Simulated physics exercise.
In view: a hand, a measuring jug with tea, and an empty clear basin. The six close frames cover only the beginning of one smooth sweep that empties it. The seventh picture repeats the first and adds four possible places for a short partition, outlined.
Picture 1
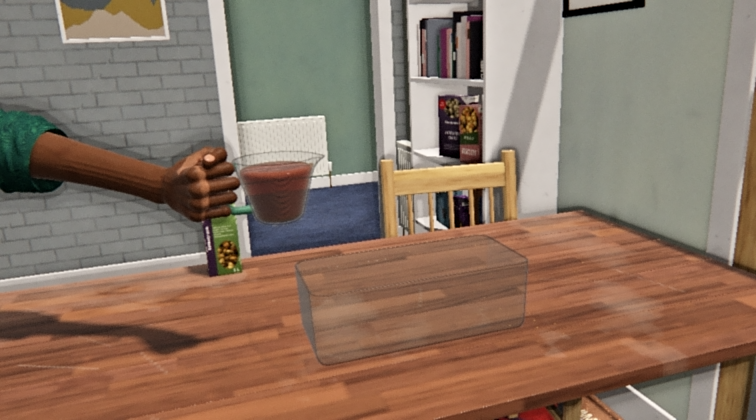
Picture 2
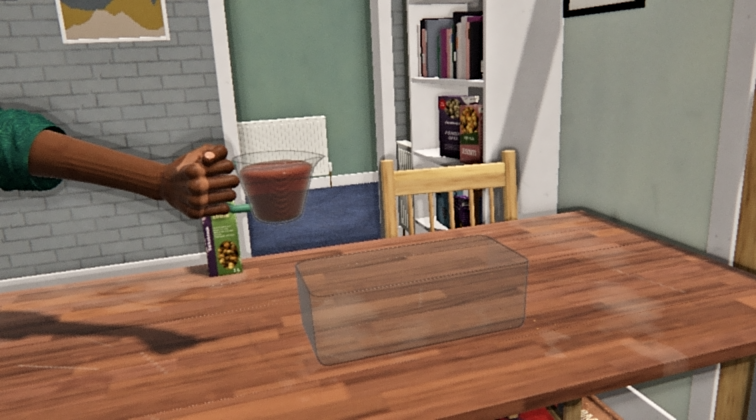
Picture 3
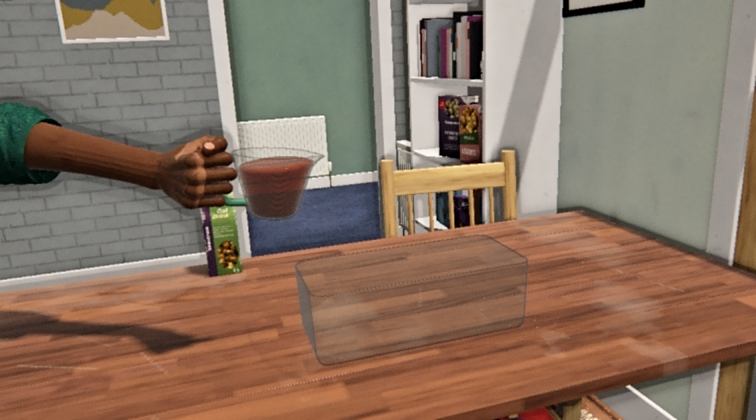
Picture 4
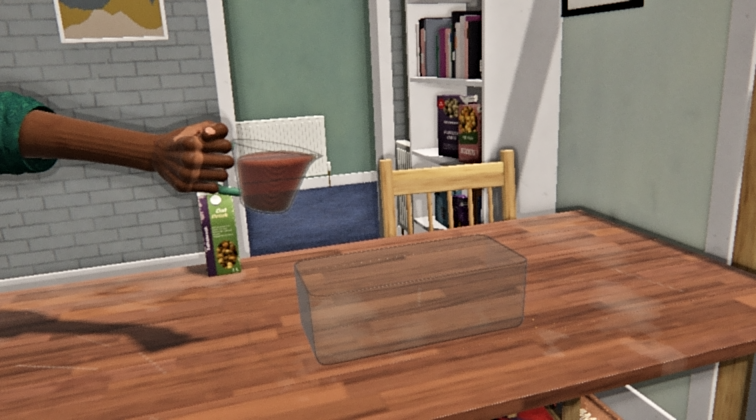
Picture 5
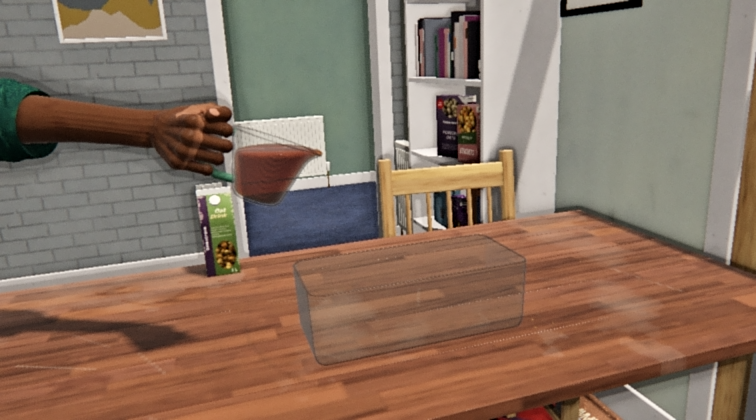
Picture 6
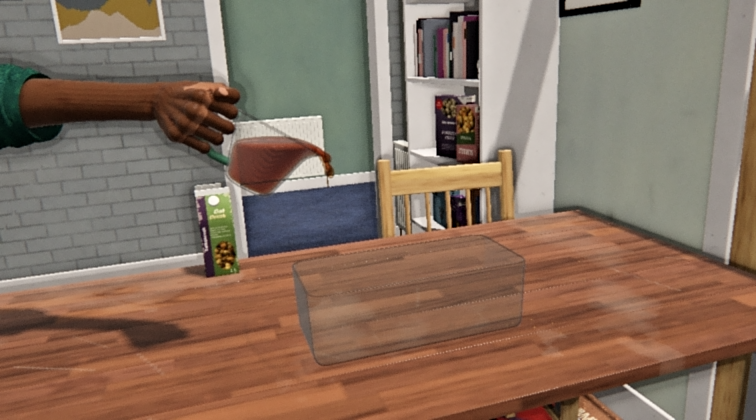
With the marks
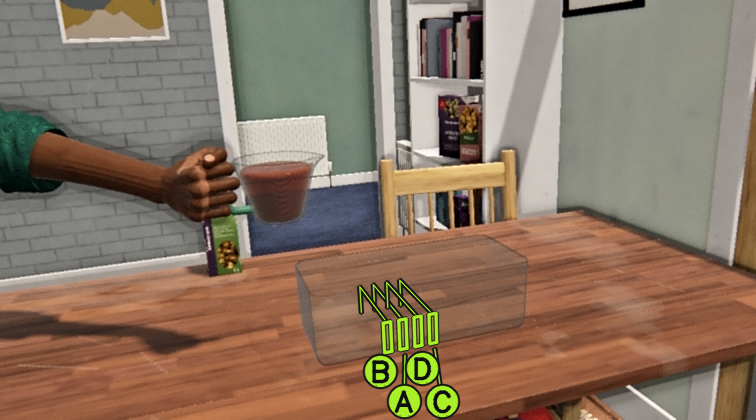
In a dining room, a hand tilting a clear jug of reddish-brown liquid rightward above a wooden table until some trickles over the lip.
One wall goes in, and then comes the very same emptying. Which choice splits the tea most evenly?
D.
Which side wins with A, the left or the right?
The right side.
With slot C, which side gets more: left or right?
The left side.
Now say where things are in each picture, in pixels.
Upright, lip at (324, 155); basin from (317, 364) to (523, 323); nothing has left yet.
Upright, lip at (324, 156); nothing has left yet.
Tipped about 6°, lip at (324, 155); nothing has left yet.
Tipped about 13°, lip at (322, 155); nothing has left yet.
Tipped about 22°, lip at (321, 155); tea is over the lip, down to (321, 155).
Tipped about 33°, lip at (319, 155); tea is over the lip, down to (329, 175).
On the marked copy, A at (404, 354); B at (389, 357); C at (434, 348); D at (419, 351).
Choosing A, about 13 % ends left of the wall and 85 % right of it.
Choosing B, about 6 % ends left of the wall and 92 % right of it.
Choosing C, about 89 % ends left of the wall and 4 % right of it; 7 % is lost outside.
Choosing D, about 50 % ends left of the wall and 47 % right of it; 3 % is lost outside.
